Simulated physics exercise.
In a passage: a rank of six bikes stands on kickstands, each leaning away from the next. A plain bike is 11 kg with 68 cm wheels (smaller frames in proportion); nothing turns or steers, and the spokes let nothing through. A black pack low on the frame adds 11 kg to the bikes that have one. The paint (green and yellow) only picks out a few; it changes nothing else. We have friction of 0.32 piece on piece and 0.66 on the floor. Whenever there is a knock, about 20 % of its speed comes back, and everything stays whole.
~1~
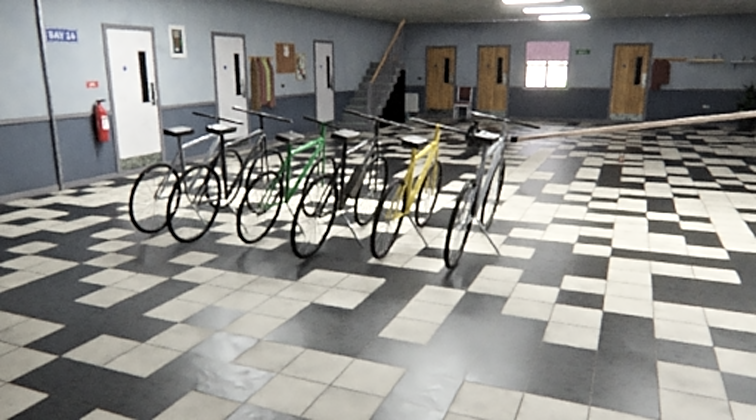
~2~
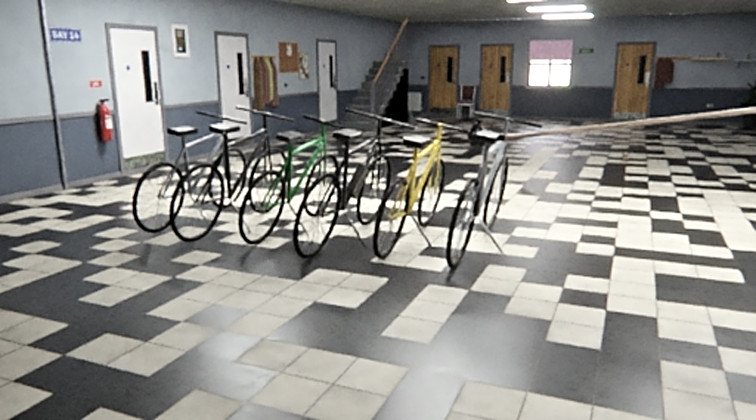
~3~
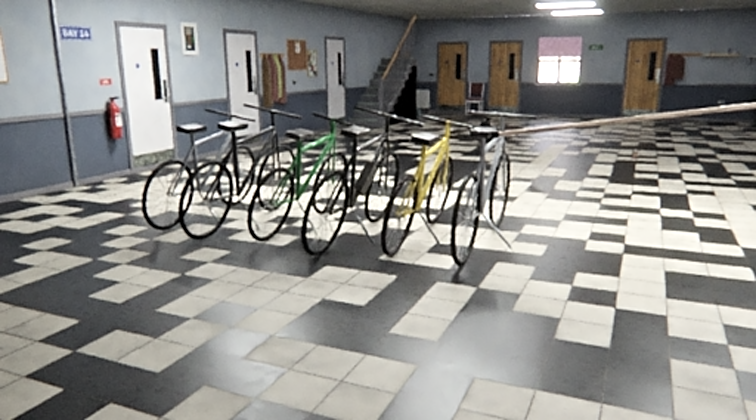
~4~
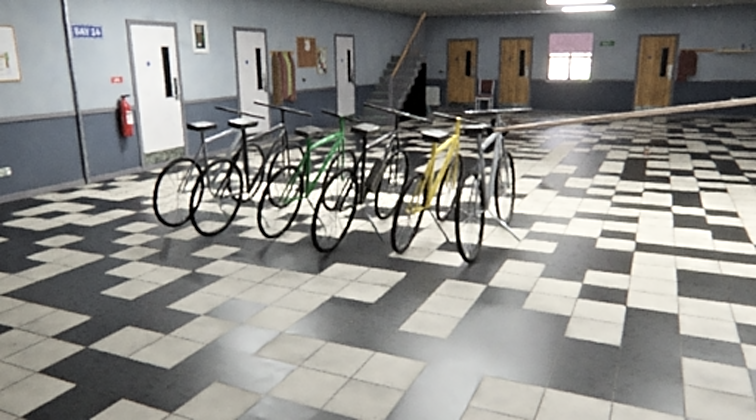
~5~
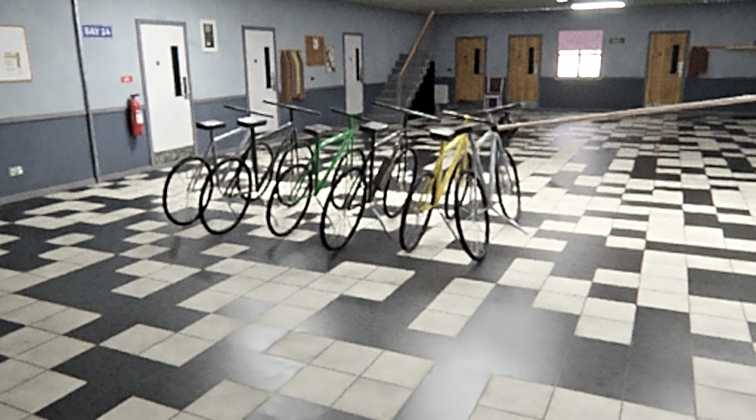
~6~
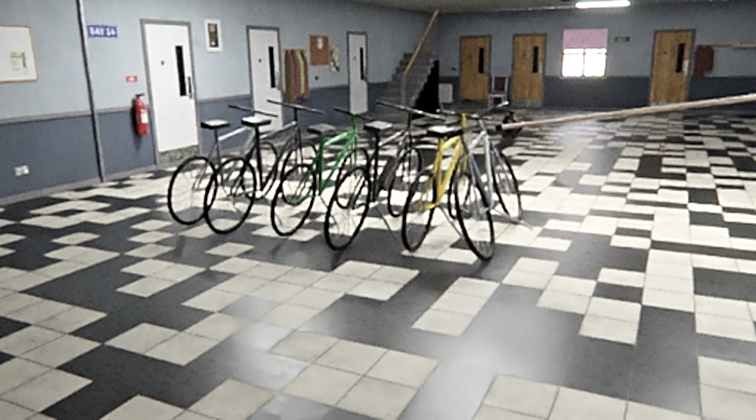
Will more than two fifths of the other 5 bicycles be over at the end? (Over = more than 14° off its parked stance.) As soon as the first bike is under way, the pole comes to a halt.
Yes.
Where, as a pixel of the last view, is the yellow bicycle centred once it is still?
I'd point at about (379, 187).
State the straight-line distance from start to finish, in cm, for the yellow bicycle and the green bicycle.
For yellow it's 70 cm, and for green it's 20 cm.
Then, 0.63 s past the last view, 1 of the 5 other bicycles over; yellow bicycle 30° from how it stood.
Then, 1.07 s past the last view, 2 of the 5 other bicycles over; yellow bicycle 57° from how it stood; green bicycle 5° from how it stood.
Then, 1.33 s past the last view, 3 of the 5 other bicycles over; yellow bicycle 64° from how it stood; green bicycle 19° from how it stood.
In the end, 3 of the 5 other bicycles over; yellow bicycle 65° from how it stood; green bicycle 21° from how it stood. That is 60 per cent. Two left standing. From the last view, middles, yellow bicycle near (379, 187), green bicycle near (315, 166).
